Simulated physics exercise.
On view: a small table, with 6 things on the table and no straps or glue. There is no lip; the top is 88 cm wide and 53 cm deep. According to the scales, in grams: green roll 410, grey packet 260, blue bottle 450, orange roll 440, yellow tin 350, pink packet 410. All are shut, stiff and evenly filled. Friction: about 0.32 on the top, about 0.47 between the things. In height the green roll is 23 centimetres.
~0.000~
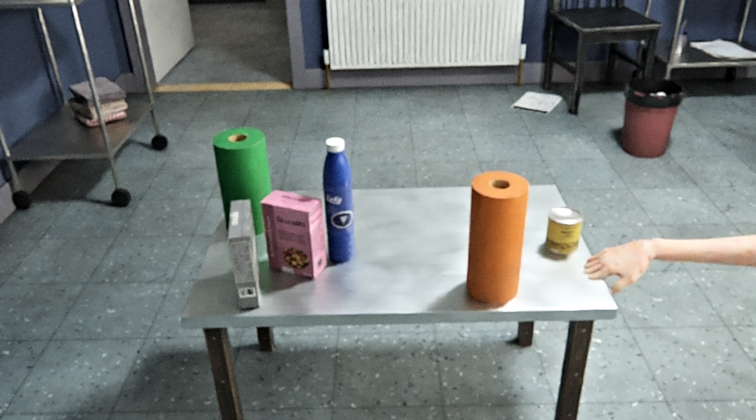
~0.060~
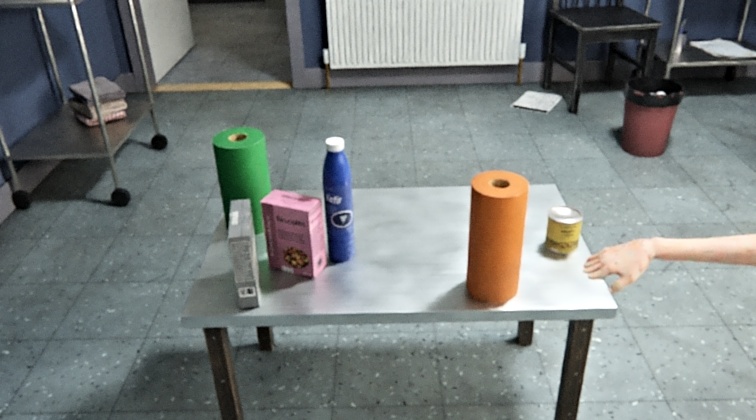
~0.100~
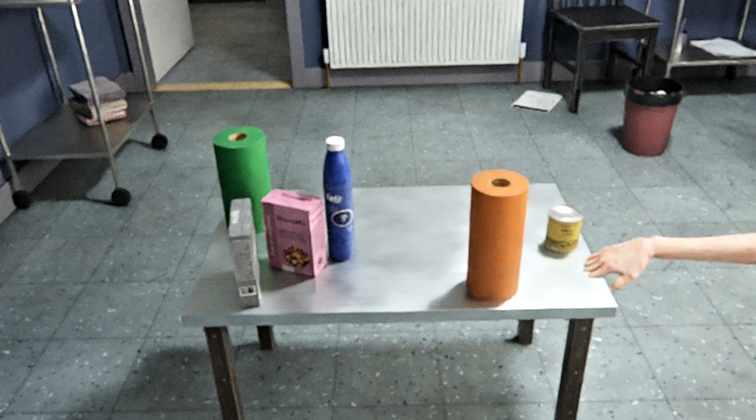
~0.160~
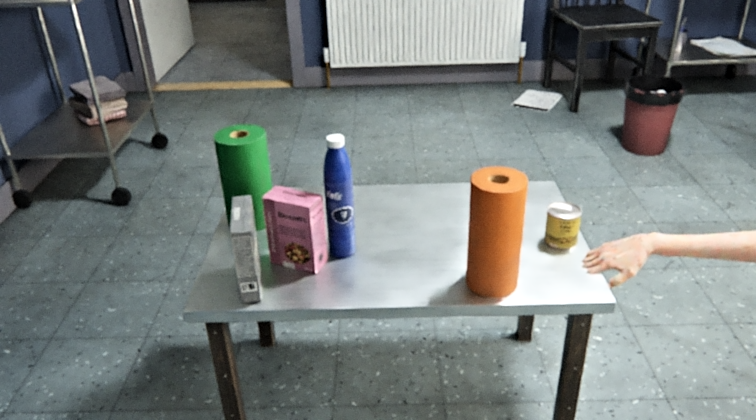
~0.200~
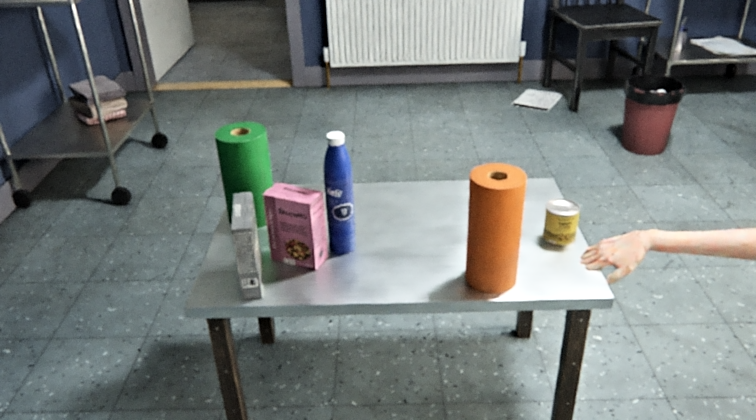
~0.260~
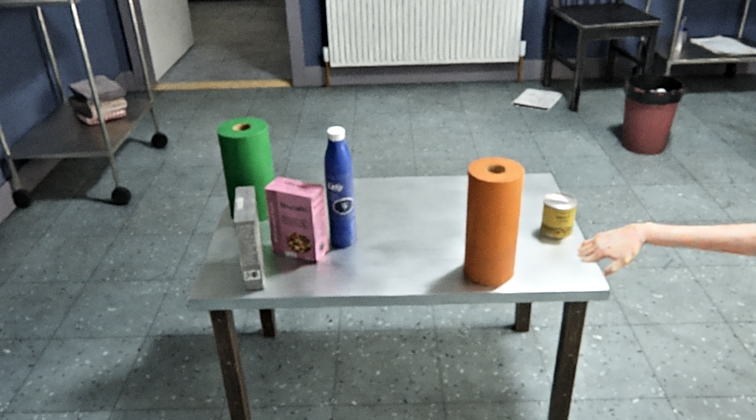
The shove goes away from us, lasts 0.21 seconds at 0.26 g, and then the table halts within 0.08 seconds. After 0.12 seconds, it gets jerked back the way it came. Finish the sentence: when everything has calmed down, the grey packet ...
... is still on its base.
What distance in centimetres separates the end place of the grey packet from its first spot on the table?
About 0 cm.
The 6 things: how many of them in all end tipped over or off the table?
The answer is 1.
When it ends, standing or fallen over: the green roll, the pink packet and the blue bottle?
Here's how it ends: The green roll never goes down, the pink packet never goes down, and the blue bottle comes down.
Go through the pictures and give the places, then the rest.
Grey packet (245, 254); green roll (245, 183), in the first frame.
Orange roll (496, 238); yellow tin (563, 230), in the second frame.
Pink packet (295, 233); green roll (245, 181), in the third frame.
Table 1 cm from its start; blue bottle (339, 197); orange roll (495, 233), in the fourth frame.
Table 2 cm from its start; yellow tin (561, 222); pink packet (296, 227), in the fifth frame.
Table 5 cm from its start; grey packet (250, 238); green roll (249, 171), in the sixth frame.
After 0.46 s, table 8 cm from its start; grey packet slid 2 cm near (254, 226); blue bottle leaning 19°; pink packet slid 3 cm.
After 0.66 s, table 3 cm from its start; grey packet slid 2 cm near (250, 237); blue bottle on its side; pink packet slid 3 cm.
At rest (1.4 s), tipped over on the table, blue bottle; the other 5 in place, give or take 5 cm. In the last view, grey packet near (246, 251).
